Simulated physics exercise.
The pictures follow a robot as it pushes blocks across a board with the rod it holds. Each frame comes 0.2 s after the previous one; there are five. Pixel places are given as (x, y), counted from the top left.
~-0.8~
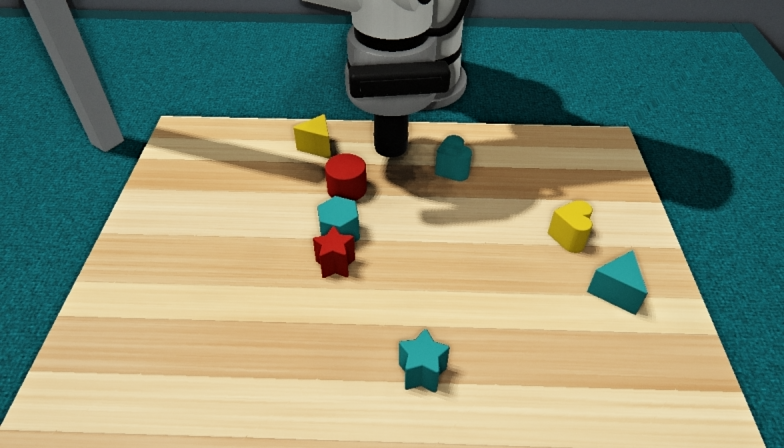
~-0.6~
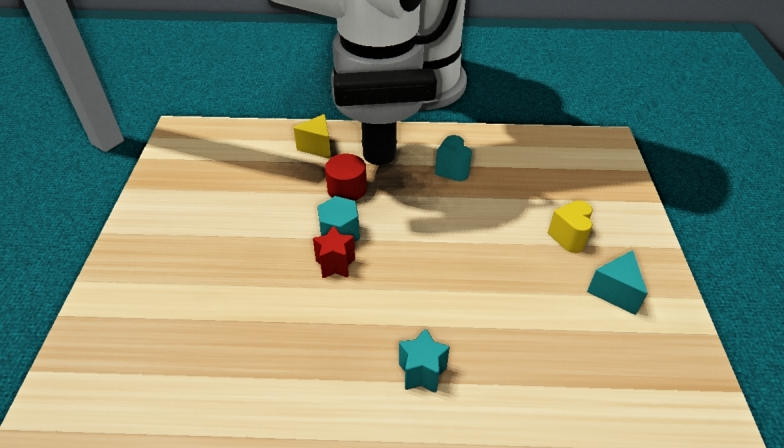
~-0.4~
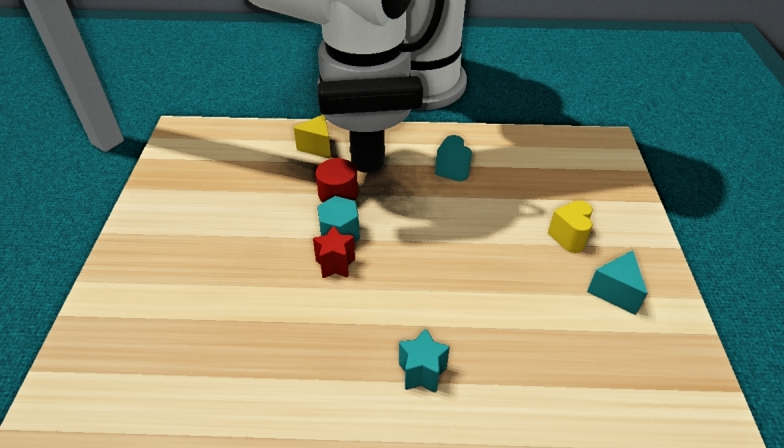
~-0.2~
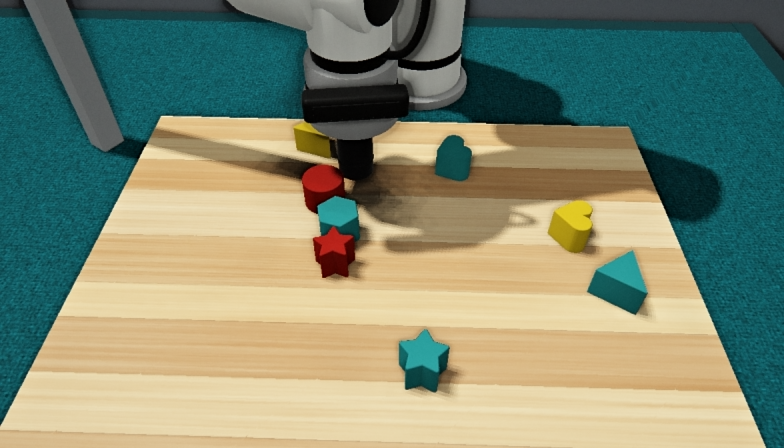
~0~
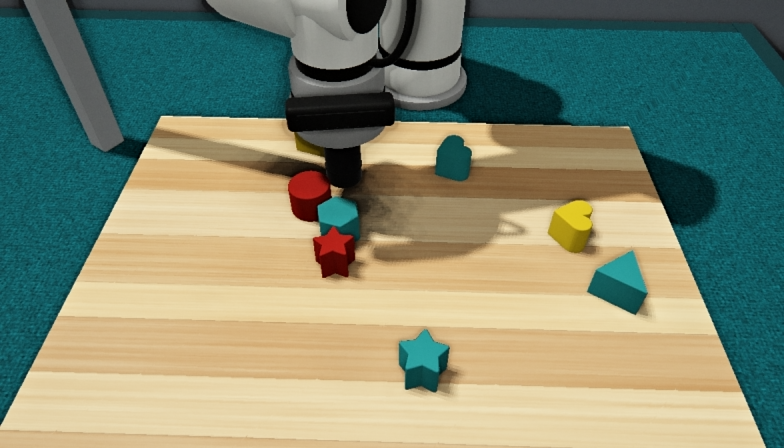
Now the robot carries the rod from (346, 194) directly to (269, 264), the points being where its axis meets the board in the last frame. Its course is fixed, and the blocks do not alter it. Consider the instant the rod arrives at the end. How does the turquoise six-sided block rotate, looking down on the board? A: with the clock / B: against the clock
Answer: B.
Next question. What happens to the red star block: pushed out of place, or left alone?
It gets moved.
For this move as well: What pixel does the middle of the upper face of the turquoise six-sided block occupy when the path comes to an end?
It is at (330, 226).
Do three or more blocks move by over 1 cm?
Answer: Yes.
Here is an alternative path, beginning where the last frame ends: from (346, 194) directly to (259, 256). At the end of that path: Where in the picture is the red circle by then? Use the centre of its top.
Around pixel (222, 216).
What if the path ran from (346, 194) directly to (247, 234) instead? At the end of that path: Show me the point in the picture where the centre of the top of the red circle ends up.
In the picture, that point is around (200, 226).
What follows on the original path. One third of the way, rod at (320, 200); red circle at (279, 198); red star block at (334, 248); turquoise six-sided block at (336, 218), turned 20° anticlockwise.
Two thirds of the way, rod at (294, 223); red circle at (254, 207); red star block at (338, 253), turned 25° clockwise; turquoise six-sided block at (330, 226), turned 75° anticlockwise.
At the end, rod at (265, 249); red circle at (247, 211); yellow triangular block still; red star block at (338, 253), turned 25° clockwise; turquoise six-sided block at (330, 226), turned 75° anticlockwise.
